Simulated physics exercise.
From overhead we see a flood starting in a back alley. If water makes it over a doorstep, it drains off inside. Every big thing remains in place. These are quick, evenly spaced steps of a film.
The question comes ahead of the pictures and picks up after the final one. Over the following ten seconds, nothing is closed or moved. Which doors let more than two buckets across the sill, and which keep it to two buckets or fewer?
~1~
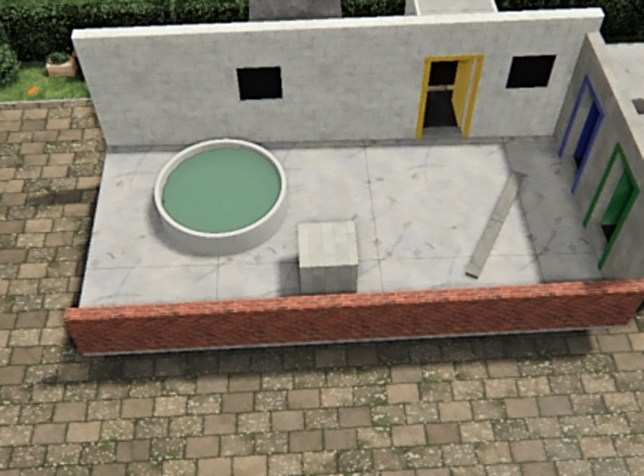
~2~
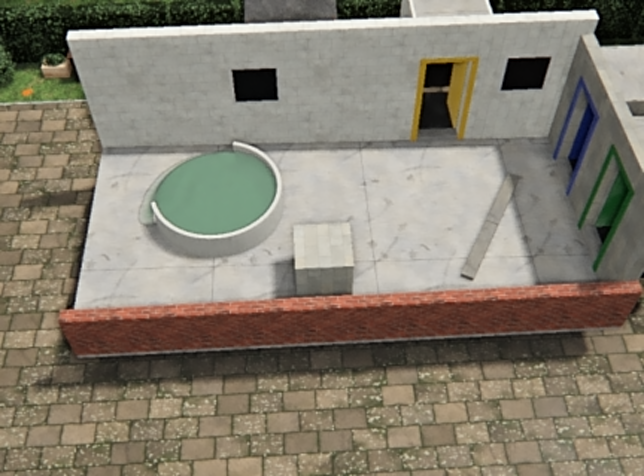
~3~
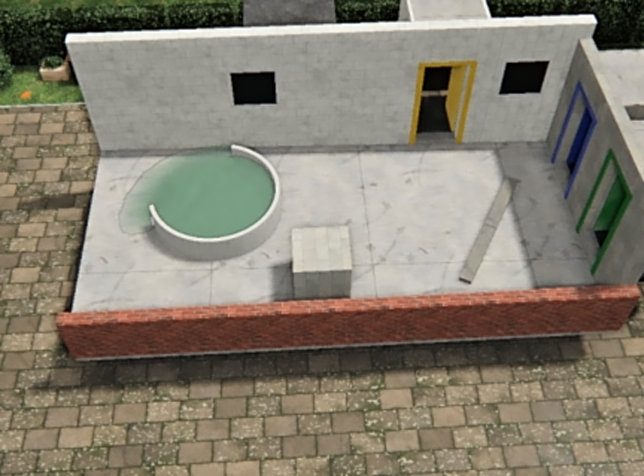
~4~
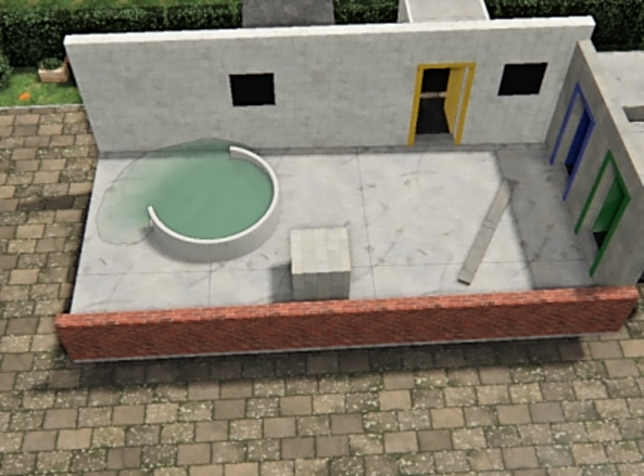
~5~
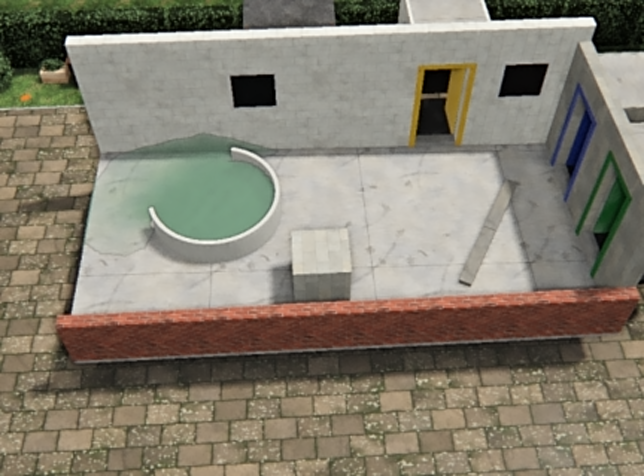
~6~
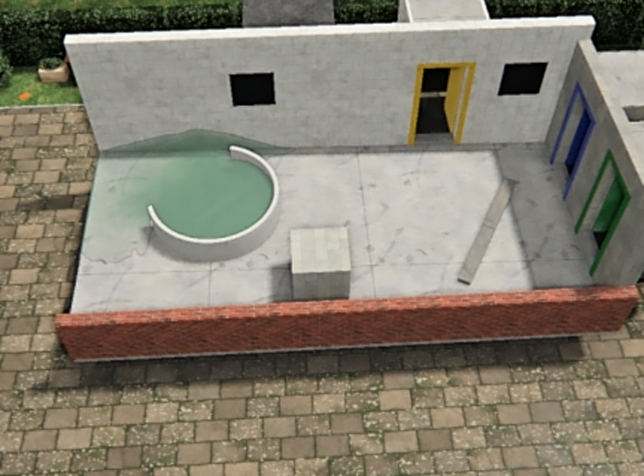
Blue door: Two buckets or fewer. Green door: Two buckets or fewer. Yellow door: Two buckets or fewer.
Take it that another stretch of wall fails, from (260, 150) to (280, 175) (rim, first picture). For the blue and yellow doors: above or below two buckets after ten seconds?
My reading: The blue door takes more, the yellow door keeps below it.
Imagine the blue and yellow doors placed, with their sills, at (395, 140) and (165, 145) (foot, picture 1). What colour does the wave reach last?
The door marked green.
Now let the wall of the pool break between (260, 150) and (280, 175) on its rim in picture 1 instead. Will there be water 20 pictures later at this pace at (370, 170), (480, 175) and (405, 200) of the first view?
Going through them, the first would be submerged, the next submerged and the last submerged.
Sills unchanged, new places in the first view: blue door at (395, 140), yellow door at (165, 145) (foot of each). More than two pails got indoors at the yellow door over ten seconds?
For the yellow door, it tops it.
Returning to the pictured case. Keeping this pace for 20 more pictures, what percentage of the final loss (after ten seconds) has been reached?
I'd estimate close to 75 per cent.
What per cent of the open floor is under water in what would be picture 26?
My estimate is near 35 per cent.
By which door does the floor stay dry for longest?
My pick is the green-painted one.
A moment on, water covers 15 % of the floor; the blue door not reached, the green door not reached, the yellow door not reached.
Next, water covers 20 % of the floor; the blue door not reached, the green door not reached, the yellow door not reached.
Then, water covers 35 % of the floor; the blue door not reached, the green door not reached, the yellow door wet at the sill, nothing in.
Later, water covers 40 % of the floor; the blue door under two buckets in, the green door not reached, the yellow door wet at the sill, nothing in.
In the end, water covers 50 % of the floor; the blue door under two buckets in, the green door wet at the sill, nothing in, the yellow door wet at the sill, nothing in.
